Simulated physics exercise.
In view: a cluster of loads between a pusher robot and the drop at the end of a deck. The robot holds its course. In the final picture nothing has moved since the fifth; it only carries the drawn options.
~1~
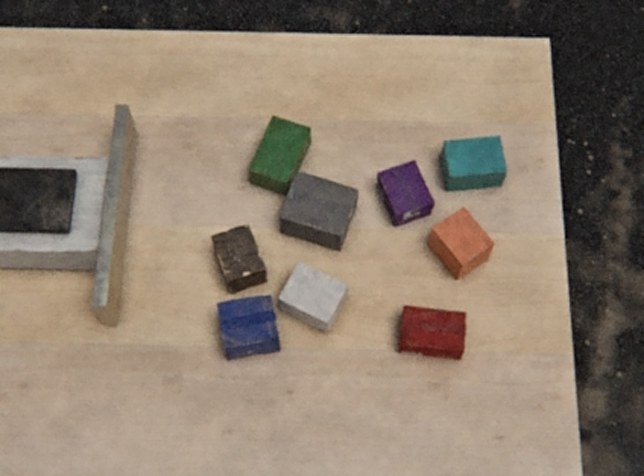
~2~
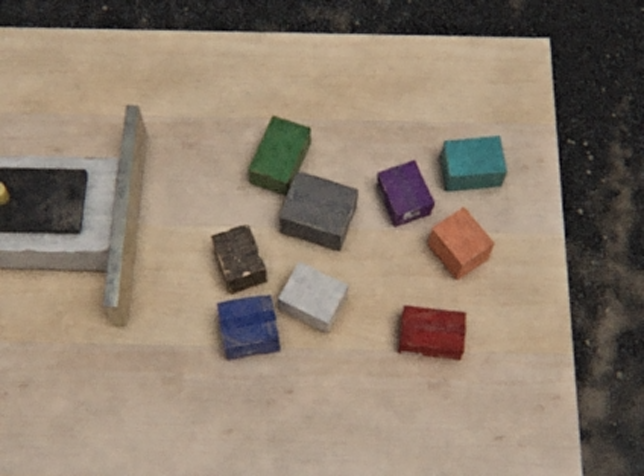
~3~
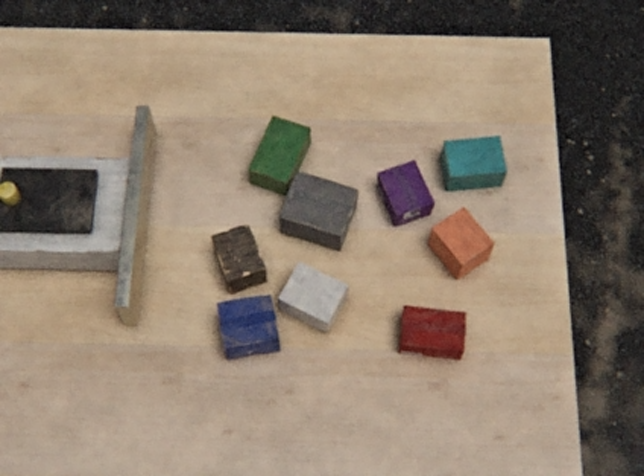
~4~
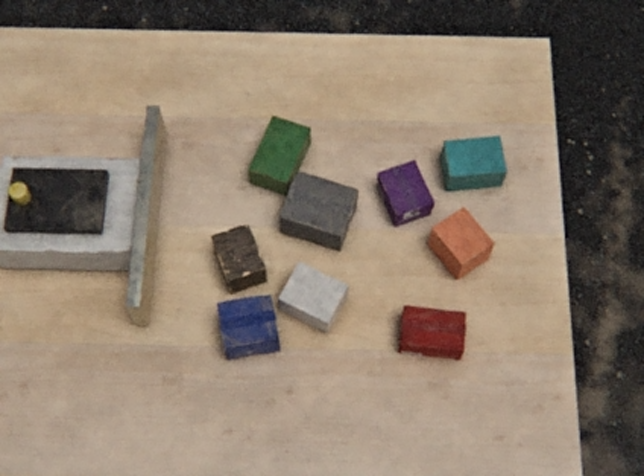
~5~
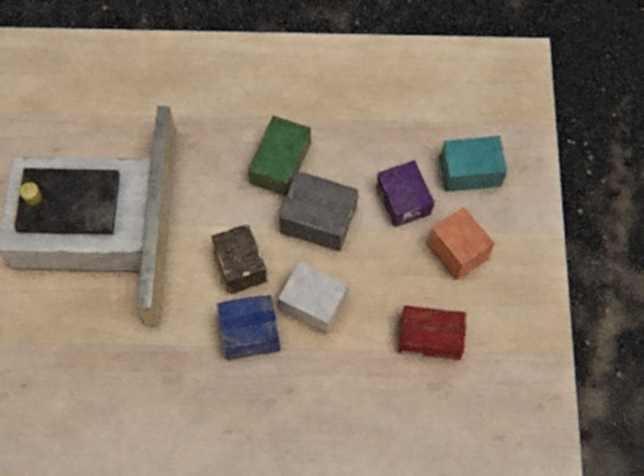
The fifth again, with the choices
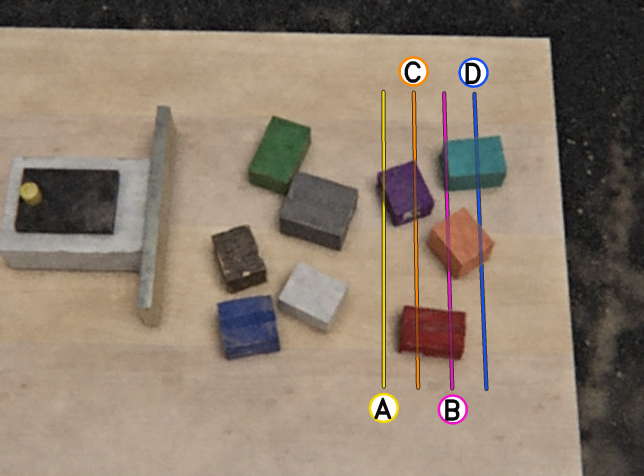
A pusher robot with a flat grey blade creeping right across a pale wooden deck towards a motionless cluster of coloured blocks.
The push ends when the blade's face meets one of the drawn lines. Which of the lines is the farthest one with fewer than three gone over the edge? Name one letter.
Up to line D.
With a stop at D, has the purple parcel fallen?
By then, no.
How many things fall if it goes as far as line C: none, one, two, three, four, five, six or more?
The count is none.
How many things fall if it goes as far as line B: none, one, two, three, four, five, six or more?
The count is none.
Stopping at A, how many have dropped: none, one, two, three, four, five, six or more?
The count is none.
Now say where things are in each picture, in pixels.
Robot (32, 199); white crate (314, 297); purple parcel (405, 193), in the first picture.
Robot (43, 200); orange crate (460, 244), in the second picture.
Robot (53, 200); grey box (319, 211), in the third picture.
Robot (65, 200); blue box (249, 327), in the fourth picture.
Robot (75, 200); black crate (239, 259); white crate (314, 297); purple parcel (405, 193), in the fifth picture.
On the copy, A at (384, 230); B at (448, 232); C at (416, 231); D at (480, 232).
On D. First, robot (193, 203); blue box (294, 344); green crate (304, 150).
Then, robot (310, 205); turquoise crate (499, 149); orange crate (481, 258).
Finally, robot (403, 207); purple parcel (556, 184); red box (562, 350); none fallen.
By contrast, A is within the limit but short; B is within the limit but short; C is within the limit but short.
